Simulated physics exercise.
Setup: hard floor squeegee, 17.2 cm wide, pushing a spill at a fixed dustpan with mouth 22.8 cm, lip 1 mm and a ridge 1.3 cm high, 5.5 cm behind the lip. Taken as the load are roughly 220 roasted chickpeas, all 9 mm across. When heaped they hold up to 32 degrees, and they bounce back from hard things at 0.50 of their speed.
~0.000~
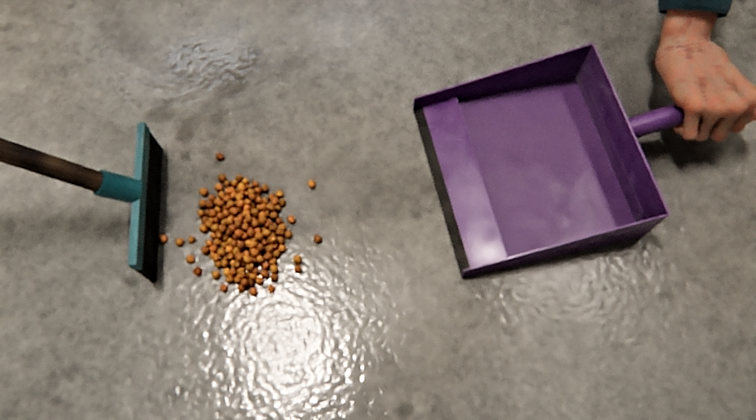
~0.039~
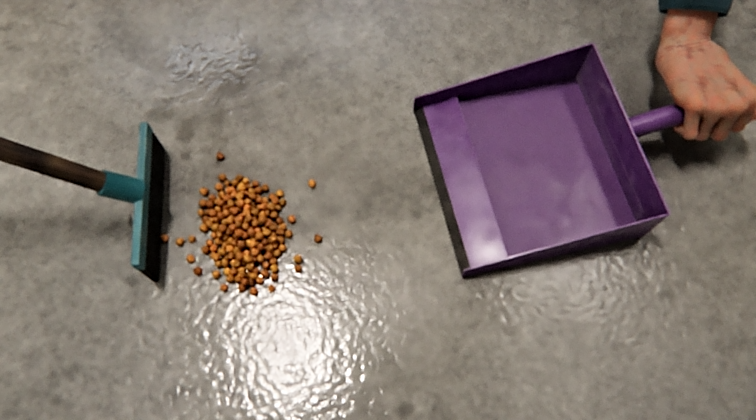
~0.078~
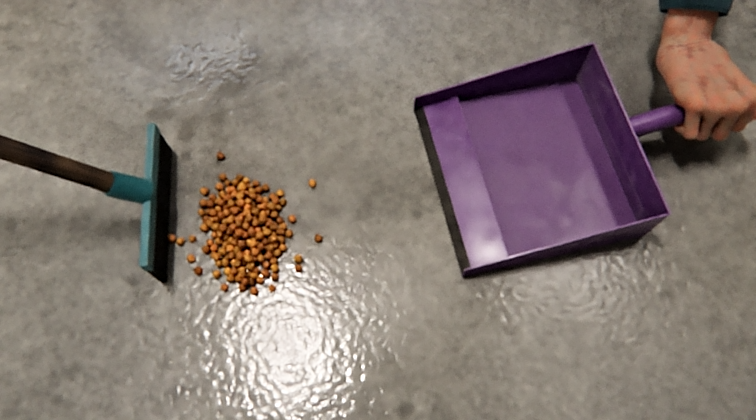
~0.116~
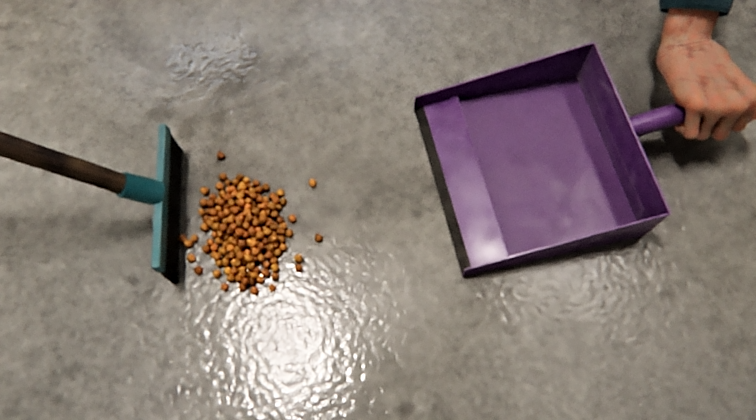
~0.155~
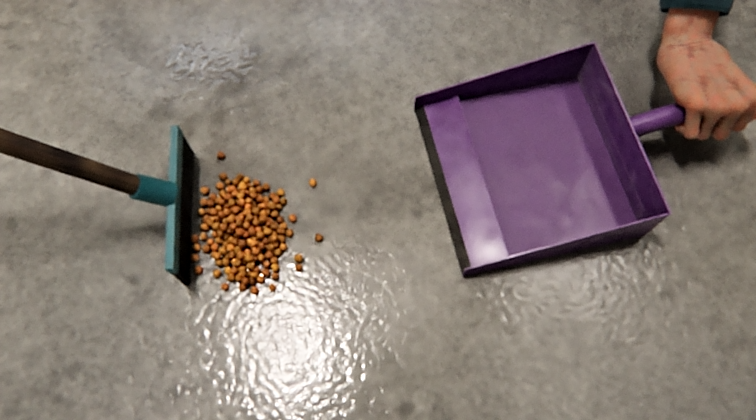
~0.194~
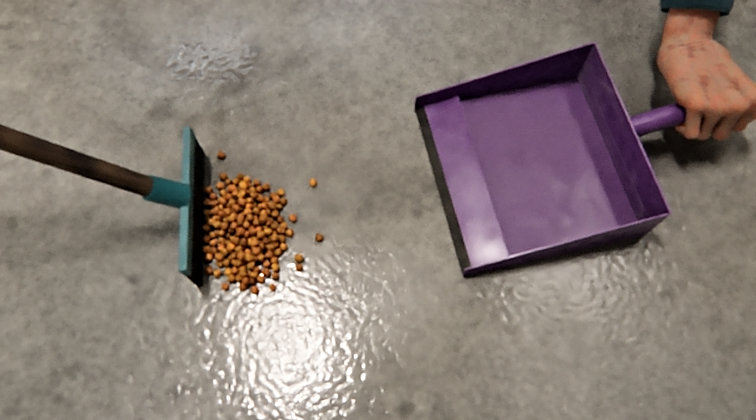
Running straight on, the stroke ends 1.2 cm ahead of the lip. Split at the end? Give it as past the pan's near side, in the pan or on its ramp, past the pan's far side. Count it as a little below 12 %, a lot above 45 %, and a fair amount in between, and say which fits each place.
Near side: A fair amount, pan: A fair amount, far side: A little.
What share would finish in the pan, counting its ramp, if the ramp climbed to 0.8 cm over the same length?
That change would give about 35 per cent.
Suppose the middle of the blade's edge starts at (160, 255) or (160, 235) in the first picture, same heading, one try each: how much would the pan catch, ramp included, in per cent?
Some 15 and 25 per cent.
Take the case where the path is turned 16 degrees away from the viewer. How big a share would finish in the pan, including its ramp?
30 %.
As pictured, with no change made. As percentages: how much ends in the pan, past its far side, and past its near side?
In per cent - near side 30, pan 30, far side 0.
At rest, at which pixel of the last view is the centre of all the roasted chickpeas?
After settling, the middle sits near (454, 248).
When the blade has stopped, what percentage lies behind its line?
Estimate: About 20 %.
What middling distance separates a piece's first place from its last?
Median: Approx. 24 cm.
Then, at 0.56 s, middle of the blade 16 cm from the lip; 0 % over the lip, far side 0 %, near side 5 %.
After 0.81 s, middle of the blade 7 cm from the lip; 0 % over the lip, far side 0 %, near side 20 %.
After 1.16 s, middle of the blade 2 cm from the lip; 30 % over the lip, far side 0 %, near side 30 %.
In the end, at 1.5 s, near side 30 %, pan 30 %, far side 0 %, in front of the lip or behind the blade 40 %.
